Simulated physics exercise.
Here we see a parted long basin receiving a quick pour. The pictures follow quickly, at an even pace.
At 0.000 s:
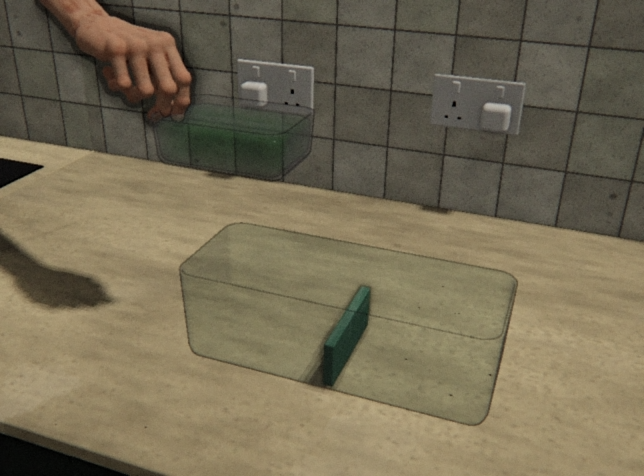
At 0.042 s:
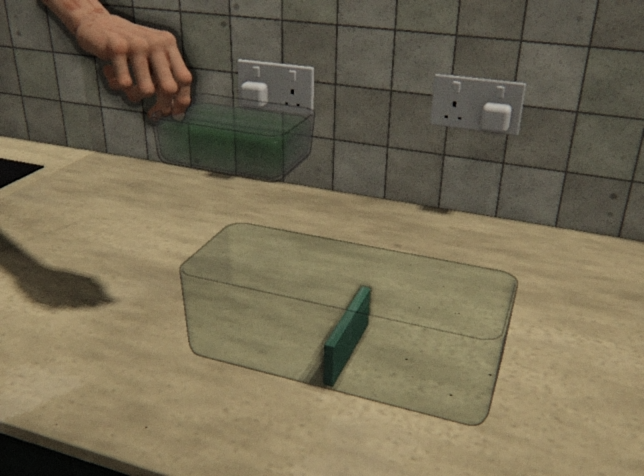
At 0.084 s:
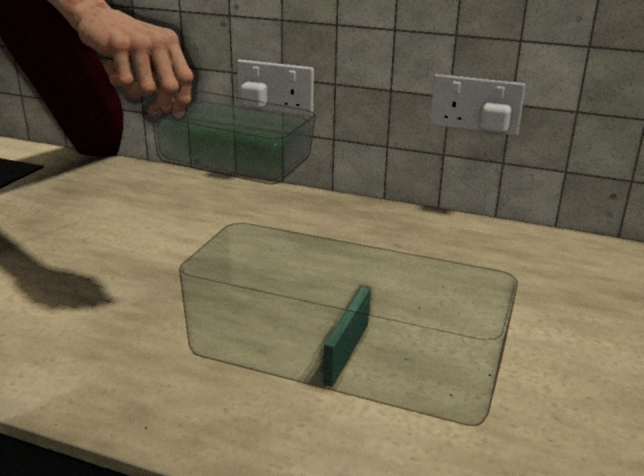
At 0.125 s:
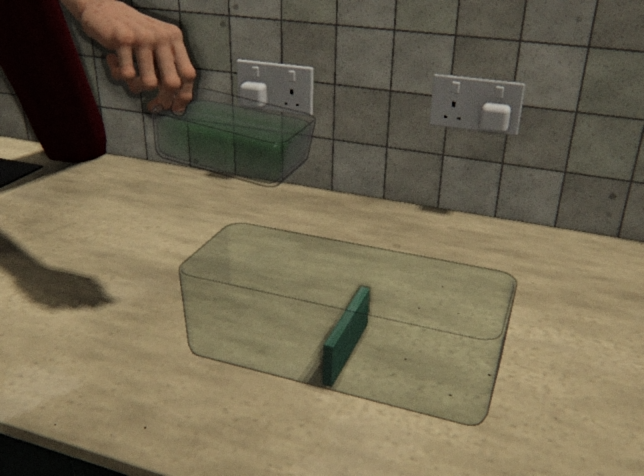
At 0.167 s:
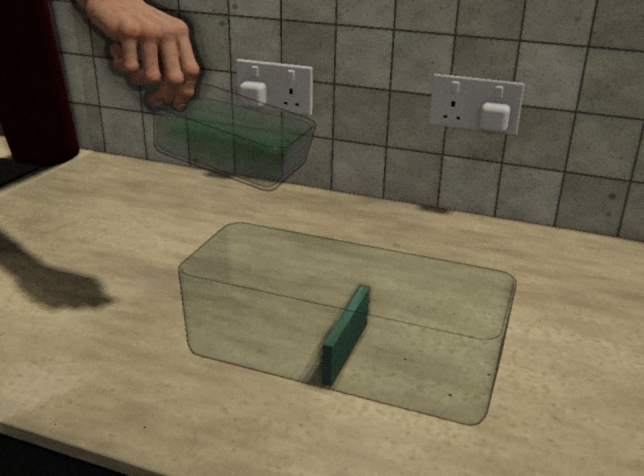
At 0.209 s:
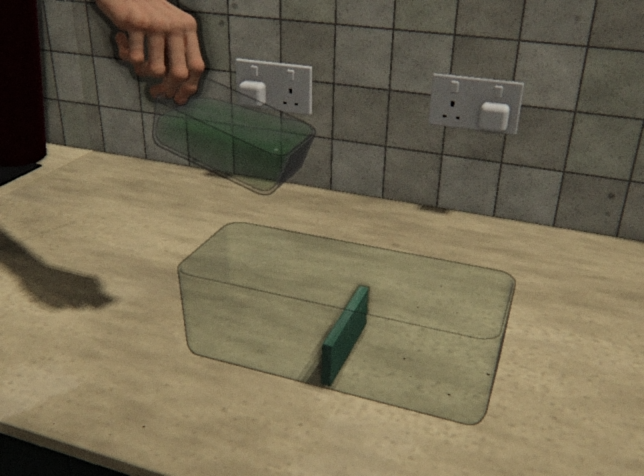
A hand tilts a clear container of green liquid rightward above a divided clear basin.
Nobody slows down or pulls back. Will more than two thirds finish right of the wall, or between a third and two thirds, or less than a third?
Right of the wall there will be between a third and two thirds.
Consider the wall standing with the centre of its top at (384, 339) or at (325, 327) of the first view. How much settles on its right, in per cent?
The first gives 10 %, the second 70 %.
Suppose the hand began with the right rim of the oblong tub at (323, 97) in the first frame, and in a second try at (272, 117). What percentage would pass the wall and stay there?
First try 70 %, second try 5 %.
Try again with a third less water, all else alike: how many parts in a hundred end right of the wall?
Estimated share: Around 20 %.
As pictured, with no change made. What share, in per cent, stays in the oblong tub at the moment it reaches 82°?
I'd put it near 15 %.
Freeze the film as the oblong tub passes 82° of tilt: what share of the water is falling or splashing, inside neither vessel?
Share: Approx. 50 %.
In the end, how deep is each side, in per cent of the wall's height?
Left about 20, right about 30.
A moment on, the oblong tub is tipped on its side and 13 per cent is still to pour, 7 is left of the wall and 28 right of it.
Next, the oblong tub is tipped right over and 1 per cent is still to pour, 40 is left of the wall and 50 right of it.
Then the oblong tub is tipped right over and 0 per cent is still to pour, 42 is left of the wall and 51 right of it.
Later the oblong tub is tipped right over and 0 per cent is still to pour, 42 is left of the wall and 51 right of it.
Finally, 42 per cent lies left of the wall, 51 right of it and 7 outside.
